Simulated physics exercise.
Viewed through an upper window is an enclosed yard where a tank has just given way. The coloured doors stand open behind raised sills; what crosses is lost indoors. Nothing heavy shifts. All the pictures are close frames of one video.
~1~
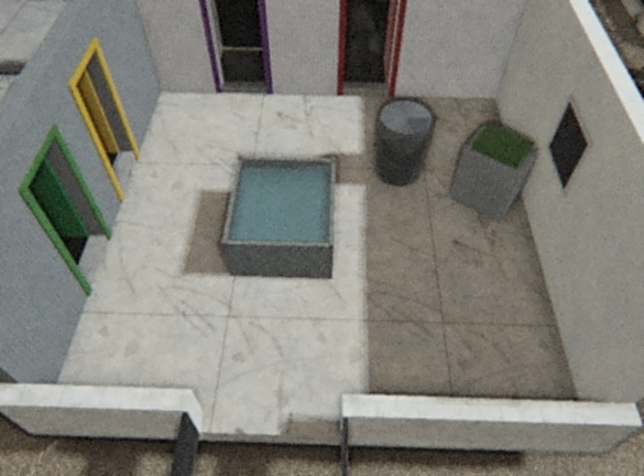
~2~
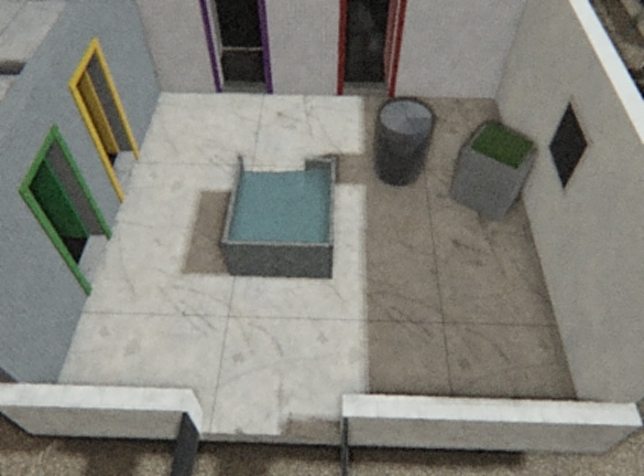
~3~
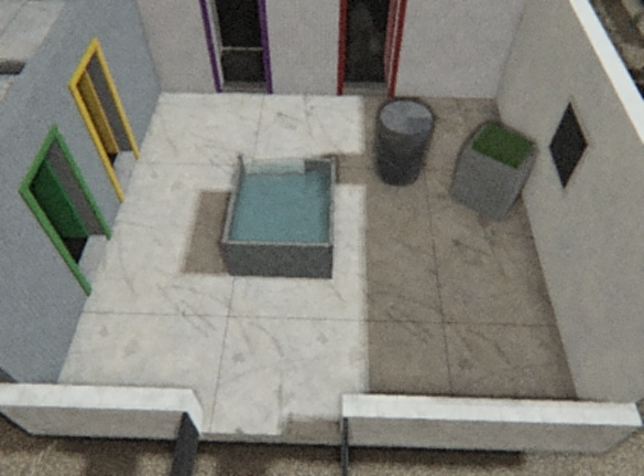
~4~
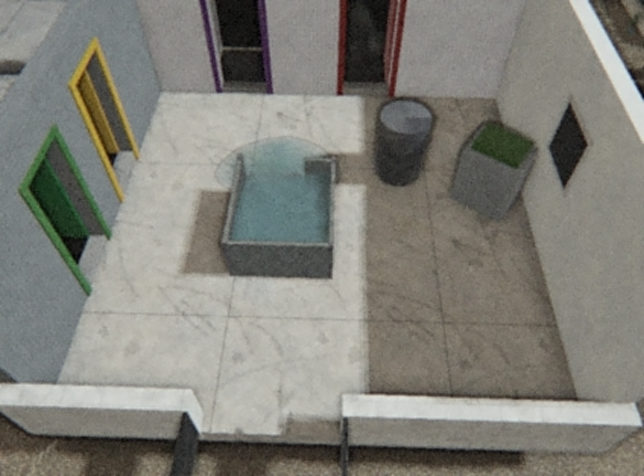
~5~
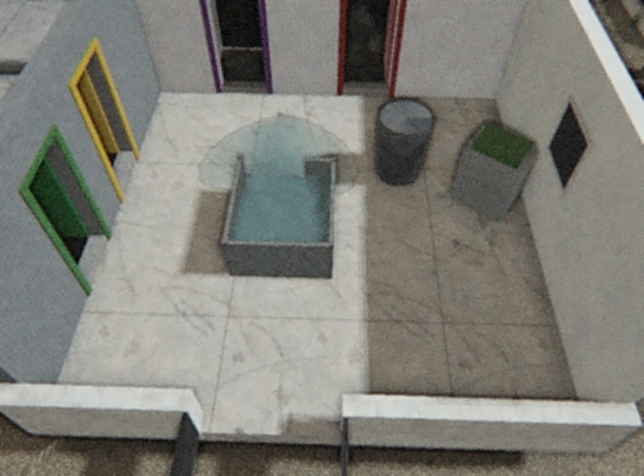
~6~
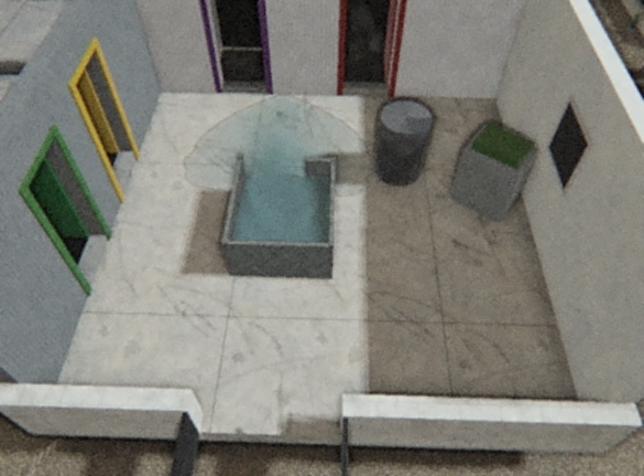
A walled yard paved in pale stone is seen from above through an upper window, partly in shadow at right. An open grey tank of blue-green water stands near the middle, with green and yellow doorways left, purple and red ones behind, and a grey barrel and planter right. The tank's far side gaps open and water pours out, fanning across the paving towards the back wall, while the camera stays still.
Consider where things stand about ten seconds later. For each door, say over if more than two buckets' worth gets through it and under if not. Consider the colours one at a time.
Green door: Under, purple door: Over, yellow door: Under, red door: Under.
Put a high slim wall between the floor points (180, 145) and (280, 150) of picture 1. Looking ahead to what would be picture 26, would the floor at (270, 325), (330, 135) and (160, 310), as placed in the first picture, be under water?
Point by point: First not reached, second submerged, third submerged.
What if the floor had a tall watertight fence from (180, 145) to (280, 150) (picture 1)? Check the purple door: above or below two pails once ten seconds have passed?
Reading: Purple door gets too little.
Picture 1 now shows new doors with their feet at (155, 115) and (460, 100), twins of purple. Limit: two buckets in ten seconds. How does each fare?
Tops it; comes up short.
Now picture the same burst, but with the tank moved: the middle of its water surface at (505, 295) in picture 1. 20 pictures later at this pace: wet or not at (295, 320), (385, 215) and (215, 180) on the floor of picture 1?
The first spot ends up left untouched, the second sodden and the third sodden.
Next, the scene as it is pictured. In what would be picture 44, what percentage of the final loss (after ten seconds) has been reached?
Estimate: 80 %.
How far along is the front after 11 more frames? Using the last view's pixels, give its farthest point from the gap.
I'd say at around (470, 101).
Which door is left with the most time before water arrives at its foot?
Answer - the one in green.
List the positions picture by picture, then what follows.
The first picture shows still water in the open tank at (283, 202).
In the second picture, the front is at a hidden place, out from the gap on the open tank's far side.
In the third picture, the front is at a hidden place, out from the gap on the open tank's far side.
In the fourth picture, the front is at (292, 140), out from the gap on the open tank's far side.
In the fifth picture, the front is at (279, 118), out from the gap on the open tank's far side.
In the sixth picture, water pours out on the open tank's far side and has run to (278, 98).
A moment on, water covers 25 % of the floor; the green door not reached, the purple door over two buckets in, the yellow door not reached, the red door wet at the sill, nothing in.
Next, water covers 30 % of the floor; the green door not reached, the purple door far over two buckets in, the yellow door wet at the sill, nothing in, the red door under two buckets in.
Then, water covers 35 % of the floor; the green door not reached, the purple door far over two buckets in, the yellow door wet at the sill, nothing in, the red door under two buckets in.
Later, water covers 60 % of the floor; the green door wet at the sill, nothing in, the purple door far over two buckets in, the yellow door wet at the sill, nothing in, the red door under two buckets in.
In the end, water covers 90 % of the floor; the green door wet at the sill, nothing in, the purple door far over two buckets in, the yellow door wet at the sill, nothing in, the red door under two buckets in.
